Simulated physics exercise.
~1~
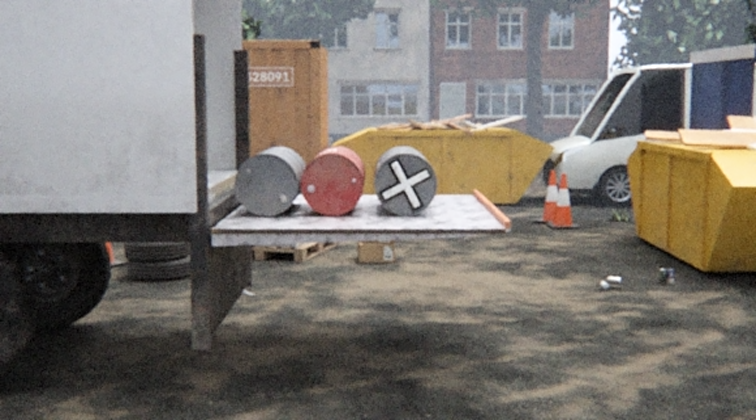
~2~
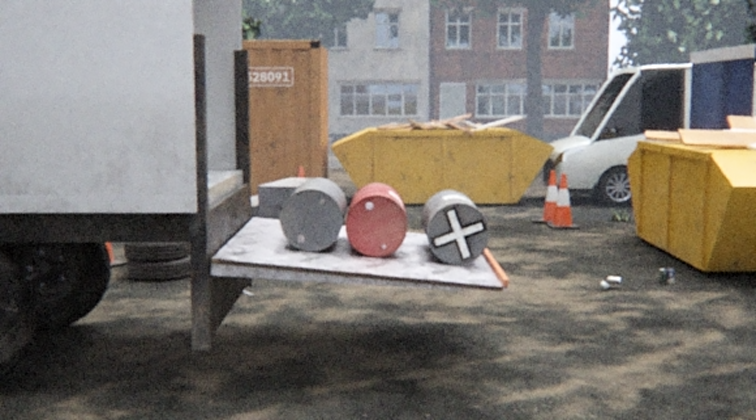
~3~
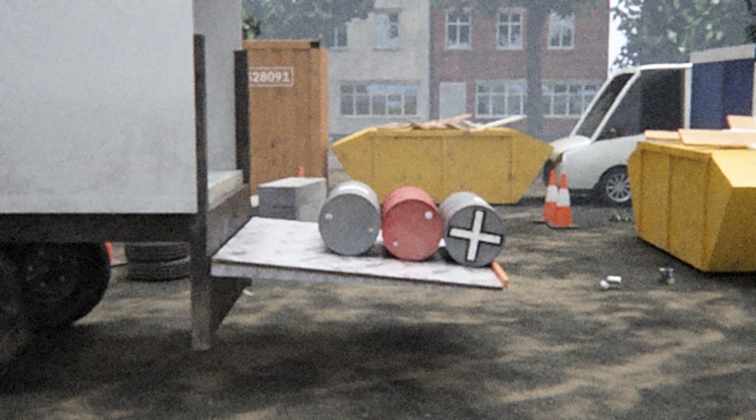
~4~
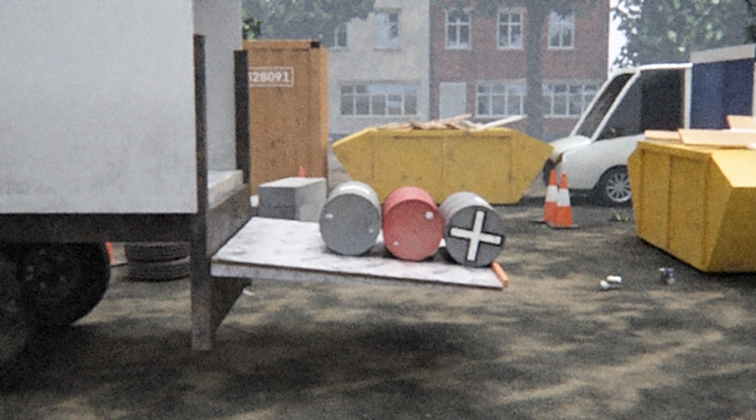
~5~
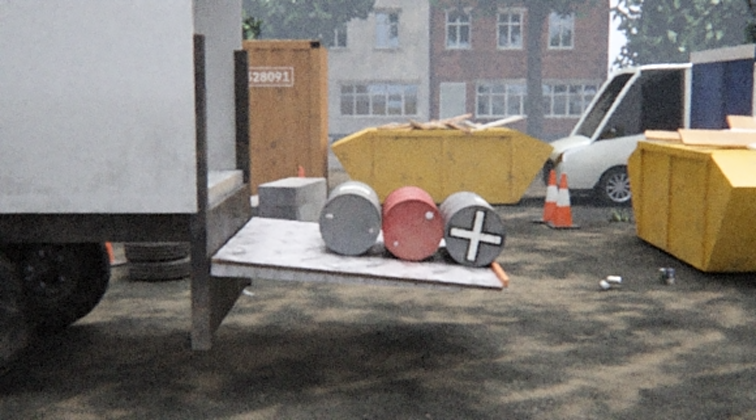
At the start, three drums lie on their sides, ends facing the viewer, on a lorry's lift plate in a yard with yellow skips and a parked white vehicle. One is grey, the middle one is red, and the dark one on the right has a white cross on its end. The plate drops a little and tilts down to the right, and all three roll that way, the cross turning as they go. They come to rest close together near the low lip at the plate's right edge. In the end, every drum, including the red one, stays still on the sloping lift.
